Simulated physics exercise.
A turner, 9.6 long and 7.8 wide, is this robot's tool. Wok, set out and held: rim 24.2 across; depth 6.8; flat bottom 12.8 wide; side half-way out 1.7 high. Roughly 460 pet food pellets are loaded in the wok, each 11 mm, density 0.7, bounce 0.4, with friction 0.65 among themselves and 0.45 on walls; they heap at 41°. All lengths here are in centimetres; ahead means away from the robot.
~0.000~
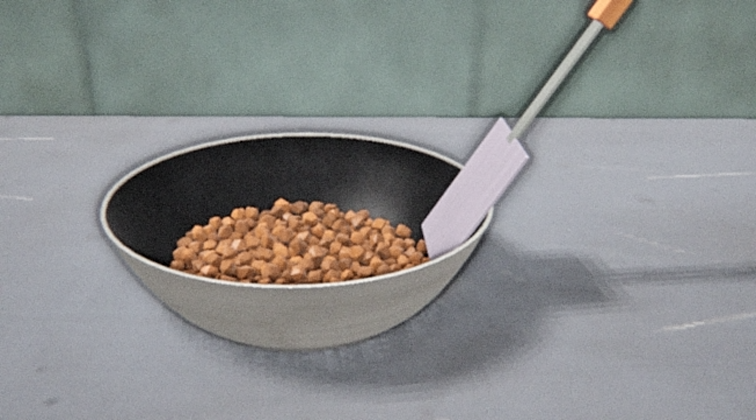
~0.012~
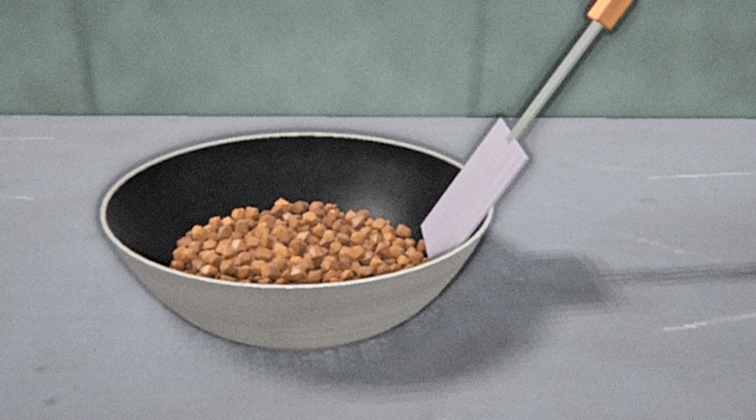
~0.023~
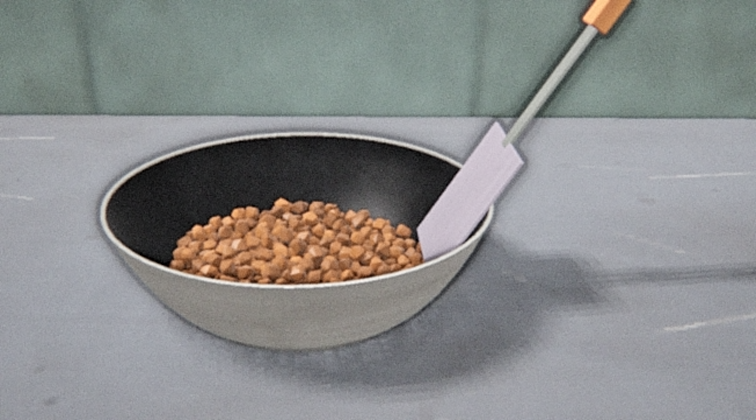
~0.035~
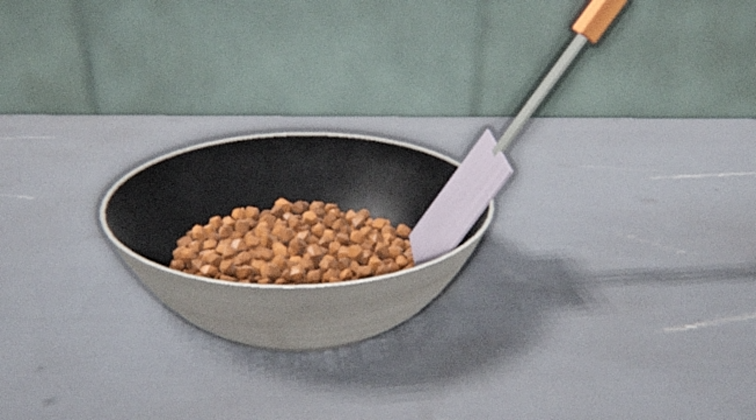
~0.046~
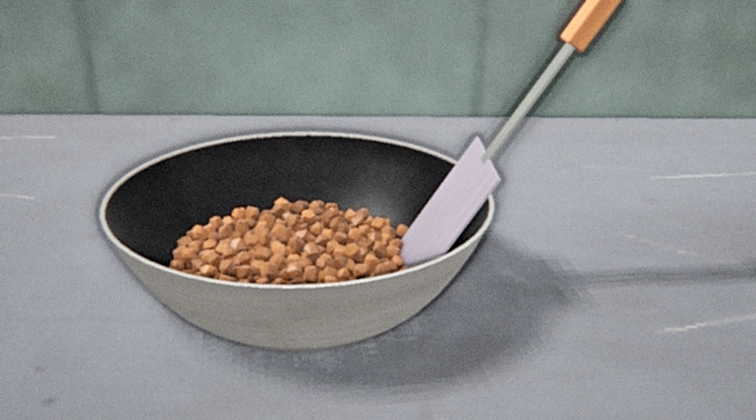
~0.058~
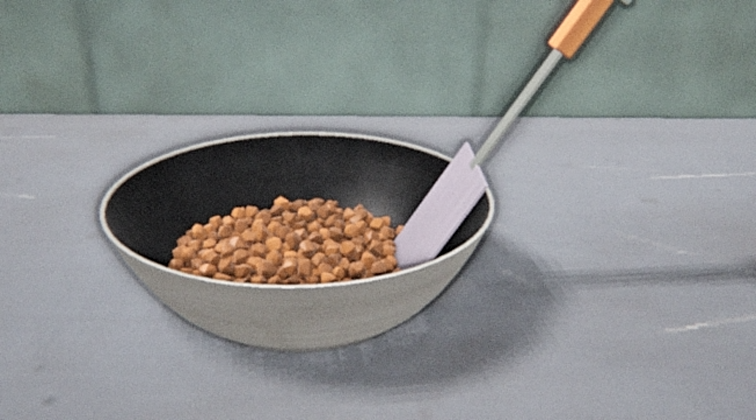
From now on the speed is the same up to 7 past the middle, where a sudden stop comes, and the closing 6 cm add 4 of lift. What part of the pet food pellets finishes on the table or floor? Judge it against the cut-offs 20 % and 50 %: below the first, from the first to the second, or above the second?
Below 20 %.
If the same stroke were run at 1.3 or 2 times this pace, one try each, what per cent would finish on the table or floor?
About 15 and 30 per cent.
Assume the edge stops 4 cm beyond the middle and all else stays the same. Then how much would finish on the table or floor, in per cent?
Changed stop: Approx. 0 %.
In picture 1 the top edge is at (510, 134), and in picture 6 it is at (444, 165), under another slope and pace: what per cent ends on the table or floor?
My guess would be close to 25 per cent.
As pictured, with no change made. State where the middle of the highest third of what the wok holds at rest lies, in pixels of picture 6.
The centre sits at about (178, 228).
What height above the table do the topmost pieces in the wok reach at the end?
Roughly 7.5 centimetres.
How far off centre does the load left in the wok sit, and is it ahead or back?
Ahead of centre, near 4.5 centimetres.
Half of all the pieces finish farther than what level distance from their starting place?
Distance: Around 4 cm.
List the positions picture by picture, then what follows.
The first frame shows turner top edge at (514, 136), sloping 58°; upper third of the load around (295, 254), from x 175 to 430, top at y 205; 462 in the wok.
The second frame shows turner top edge at (513, 137), sloping 58°; upper third of the load around (295, 254), from x 175 to 430, top at y 205.
The third frame shows turner top edge at (509, 141), sloping 58°; upper third of the load around (295, 254), from x 175 to 430, top at y 205.
The fourth frame shows turner top edge at (499, 149), sloping 58°; upper third of the load around (295, 253), from x 175 to 425, top at y 205.
The fifth frame shows turner top edge at (488, 157), sloping 58°; upper third of the load around (295, 252), from x 175 to 425, top at y 205.
The sixth frame shows turner top edge at (477, 162), sloping 58°; upper third of the load around (300, 251), from x 175 to 425, top at y 205; 462 in the wok.
By 0.13 s, sloping 58°, highest piece 6 above the table; 462 in the wok.
By 0.21 s, sloping 58°, highest piece 7 above the table; 462 in the wok.
By 0.45 s, sloping 58°, highest piece 8 above the table; 413 in the wok, 22 on the table or floor, 27 on the blade or in flight.
By 1.50 s, sloping 58°, highest piece 8 above the table; 413 in the wok, 49 on the table or floor.
Final count, 413 in the wok, 49 on the table or floor. That is 11 % on the table or floor.
